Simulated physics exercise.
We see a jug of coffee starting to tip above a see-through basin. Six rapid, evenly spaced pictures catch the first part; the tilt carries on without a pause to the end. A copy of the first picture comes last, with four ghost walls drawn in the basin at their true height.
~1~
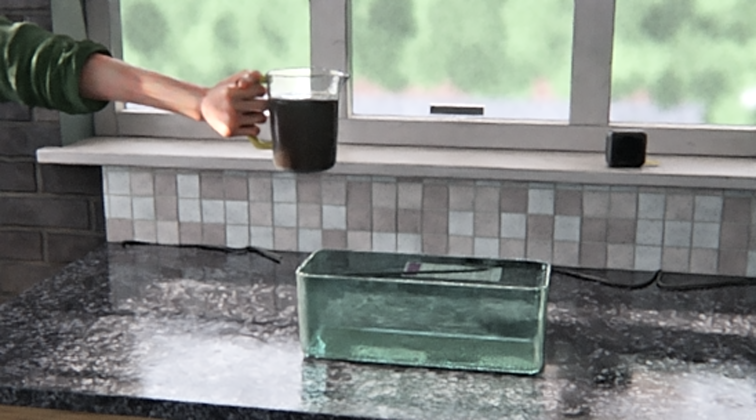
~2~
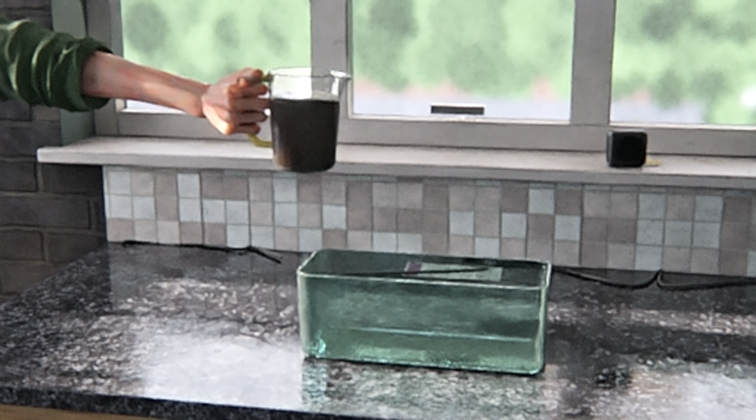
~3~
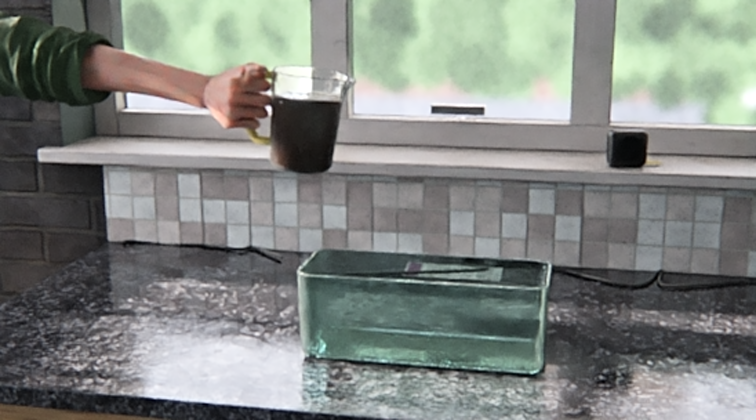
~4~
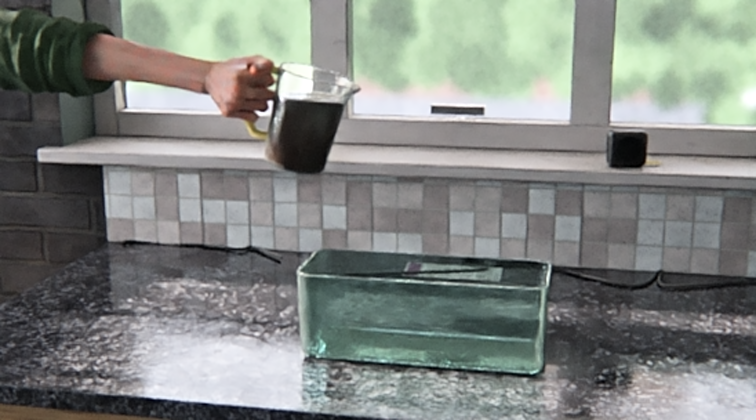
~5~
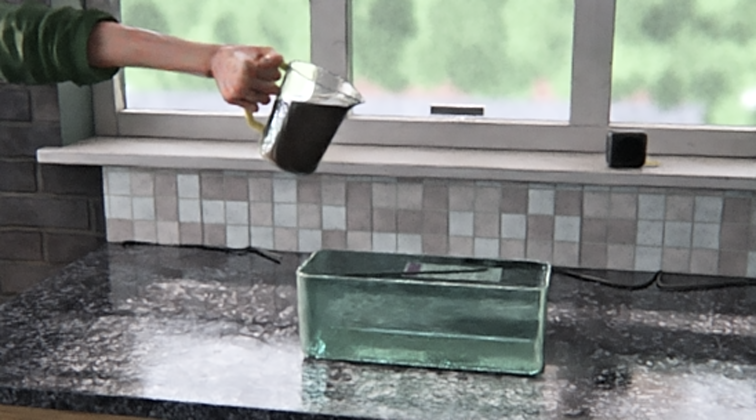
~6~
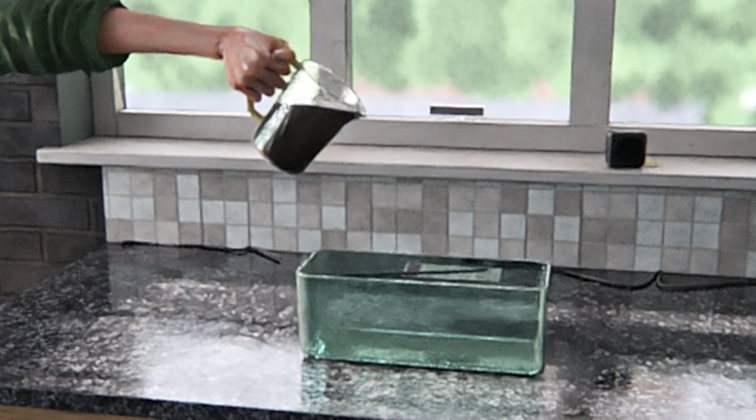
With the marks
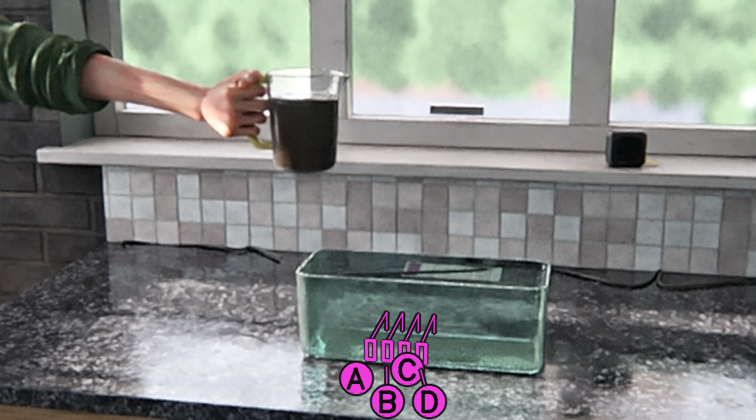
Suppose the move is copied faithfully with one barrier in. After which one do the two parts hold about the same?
Go for C.
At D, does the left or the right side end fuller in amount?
The left one.
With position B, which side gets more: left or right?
The right one.
On the marked copy, A at (369, 365); B at (386, 366); C at (403, 368); D at (420, 369).
With A, about 9 % ends left of the wall and 87 % right of it; 3 % is lost outside.
With B, about 25 % ends left of the wall and 72 % right of it; 3 % is lost outside.
With C, about 57 % ends left of the wall and 38 % right of it; 5 % is lost outside.
With D, about 72 % ends left of the wall and 14 % right of it; 14 % is lost outside.
